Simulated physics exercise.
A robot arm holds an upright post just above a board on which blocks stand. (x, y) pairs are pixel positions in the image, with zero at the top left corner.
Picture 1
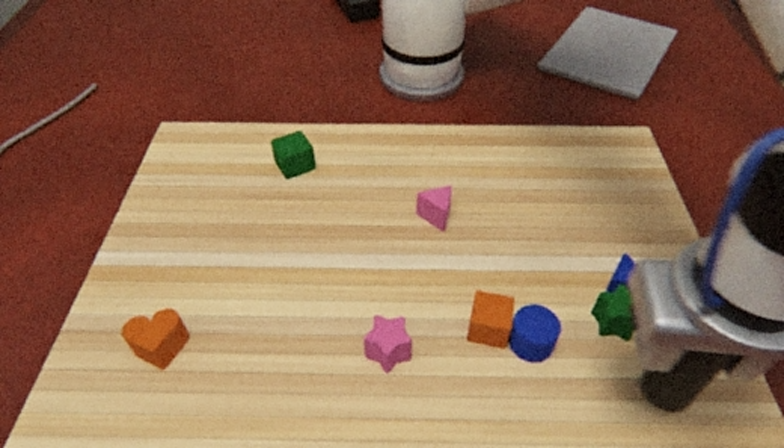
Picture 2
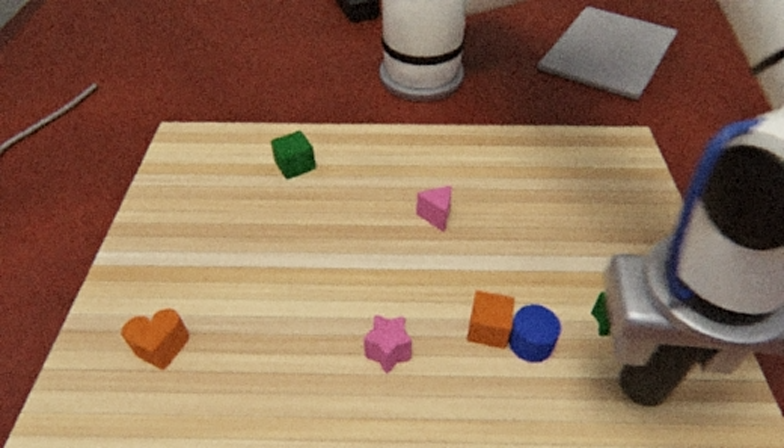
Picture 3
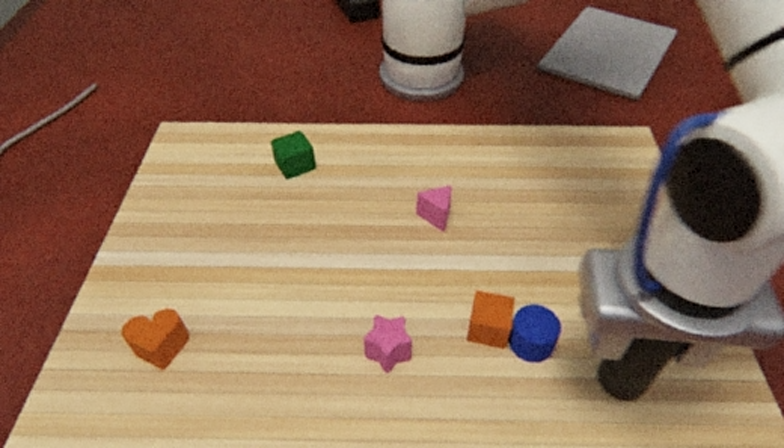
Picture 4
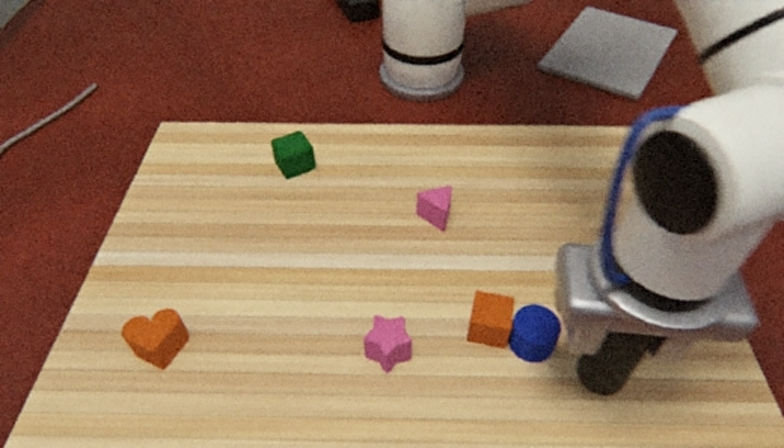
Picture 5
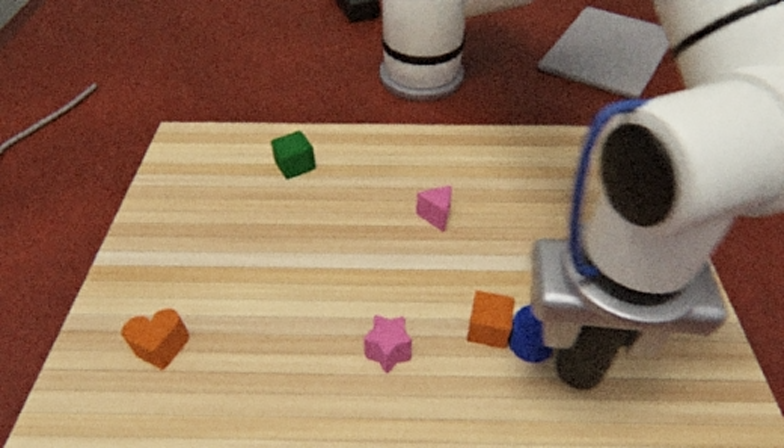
A robot arm moving slowly left above a wooden board toward a blue round block, while the colored blocks stay still.
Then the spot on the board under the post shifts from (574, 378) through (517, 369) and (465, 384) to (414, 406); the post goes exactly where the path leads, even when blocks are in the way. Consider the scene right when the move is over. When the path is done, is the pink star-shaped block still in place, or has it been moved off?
In the end it has not been moved.
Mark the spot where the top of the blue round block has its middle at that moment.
Somewhere near (515, 309).
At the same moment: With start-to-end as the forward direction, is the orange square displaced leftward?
No, that is not what happens.
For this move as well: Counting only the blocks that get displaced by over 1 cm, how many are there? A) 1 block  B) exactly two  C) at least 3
That would be B.
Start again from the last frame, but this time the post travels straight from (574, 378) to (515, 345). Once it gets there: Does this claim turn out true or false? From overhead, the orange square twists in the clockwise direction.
The statement is false.
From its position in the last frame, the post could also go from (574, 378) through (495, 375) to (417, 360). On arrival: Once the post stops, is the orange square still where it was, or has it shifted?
The block moves away from its spot.
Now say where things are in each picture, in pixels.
The first picture shows tip of the post (665, 390), middles of tops, pink star-shaped block (388, 332), orange square (493, 309), blue round block (538, 323).
The second picture shows post (643, 384), nothing pushed.
The third picture shows post (622, 379), nothing pushed.
The fourth picture shows post (600, 374), nothing pushed.
The fifth picture shows post (579, 369), pink star-shaped block (388, 332), orange square (493, 309), blue round block (538, 323).
What follows on the original path. One third of the way, post (520, 360); orange square (472, 297); blue round block (515, 309).
Two thirds of the way, post (467, 375); orange square (471, 297); blue round block (515, 309).
At the end, post (415, 398); pink star-shaped block unmoved; orange square (471, 297); blue round block (515, 309).
